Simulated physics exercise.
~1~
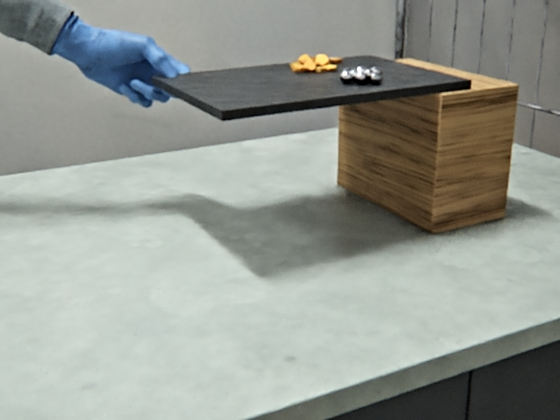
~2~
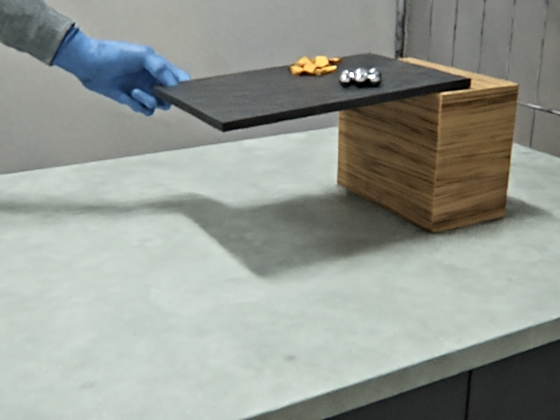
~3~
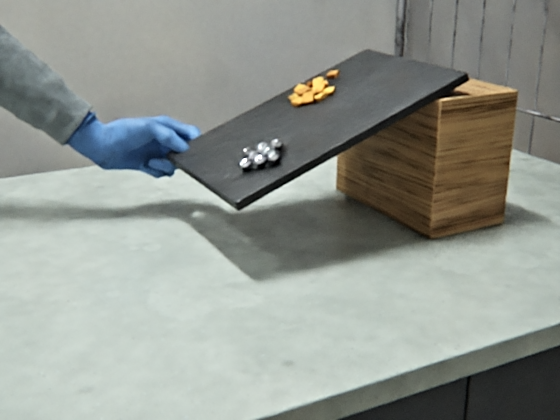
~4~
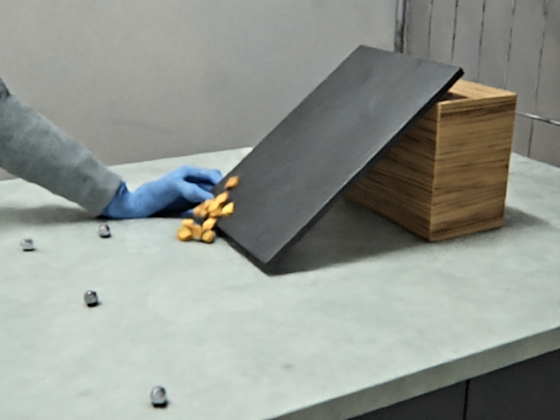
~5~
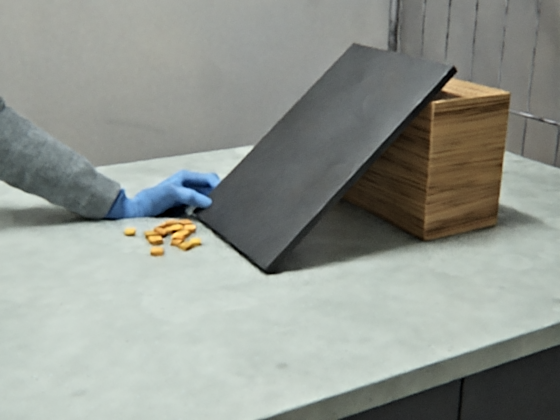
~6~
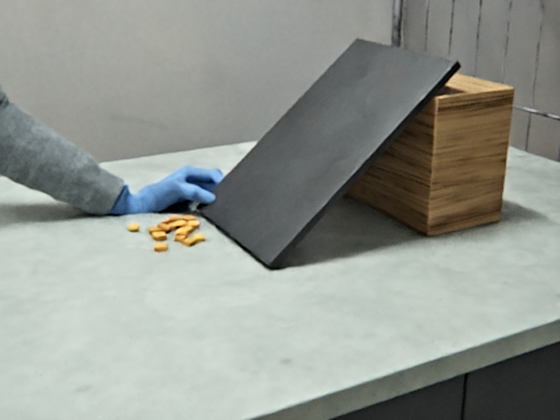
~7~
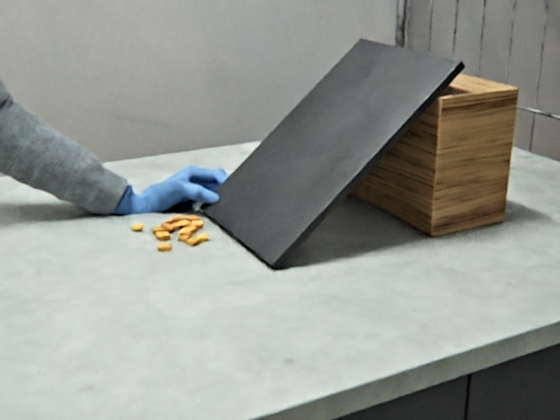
Silver beads roll off the board a gloved hand lowers, while orange pieces pile below.
